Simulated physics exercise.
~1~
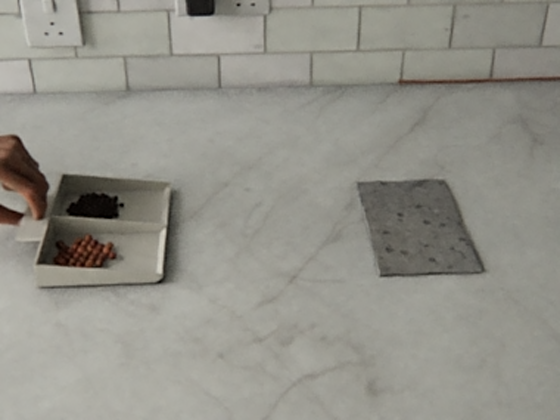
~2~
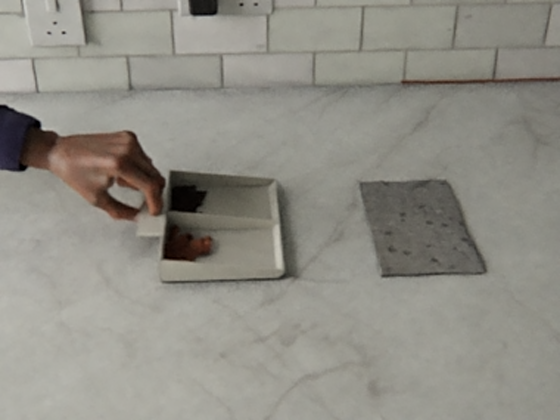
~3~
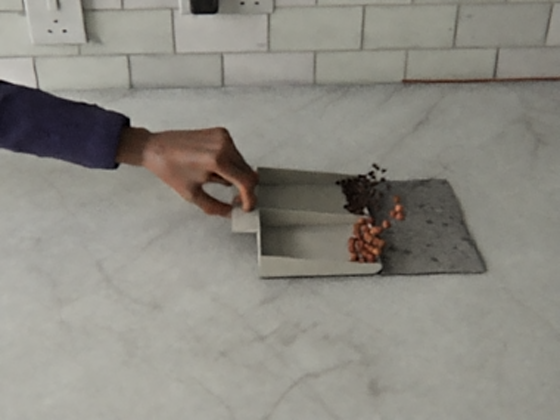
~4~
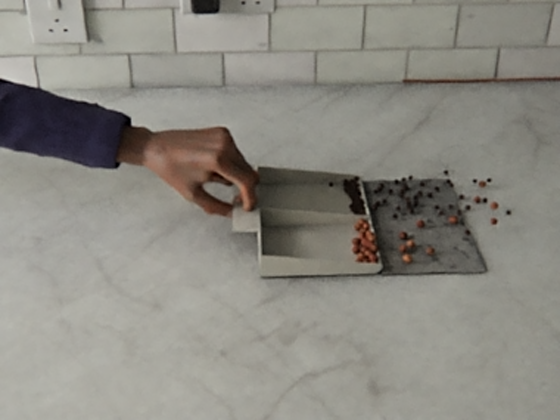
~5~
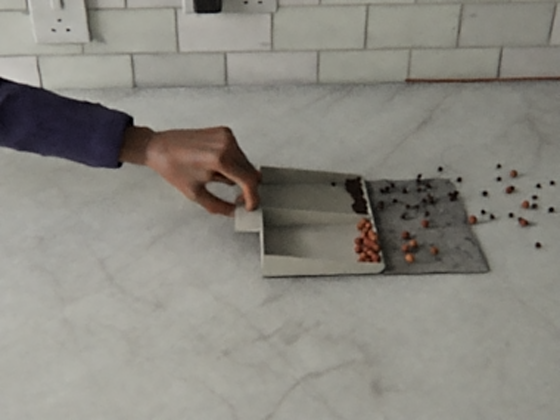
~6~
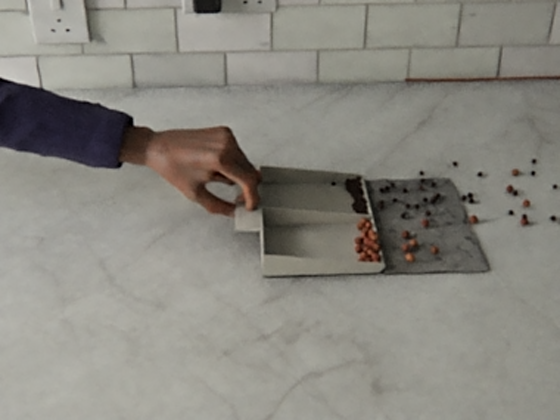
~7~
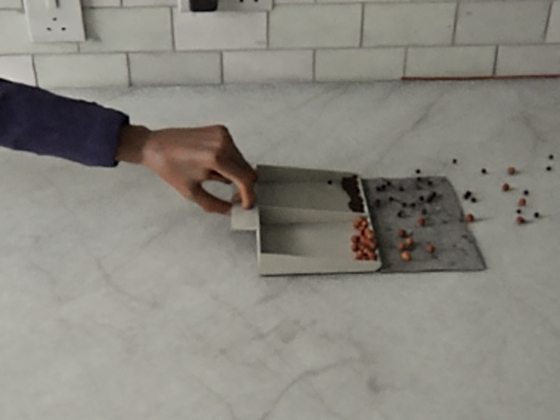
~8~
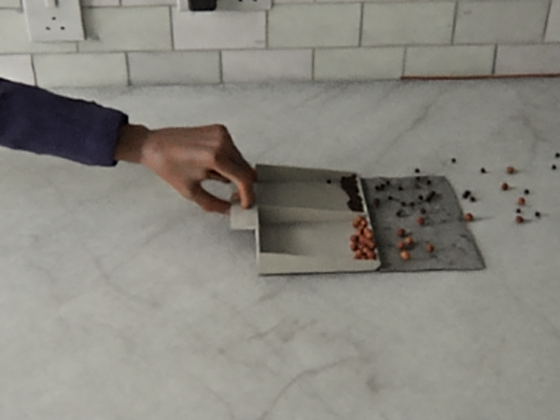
On a pale marbled countertop below a white tiled wall, a hand holds the back of a shallow divided tray, with small dark pieces in the far compartment and reddish-brown ones in the near compartment. The hand pushes the tray to the right toward a flat grey slab. The tray stops against the slab, and both handfuls slide forward to the open front. Pieces spill over the rim, scattering across the slab and onto the counter beyond. At the end, the hand still holds the motionless tray, with about half the dark pieces and a third of the reddish ones outside.
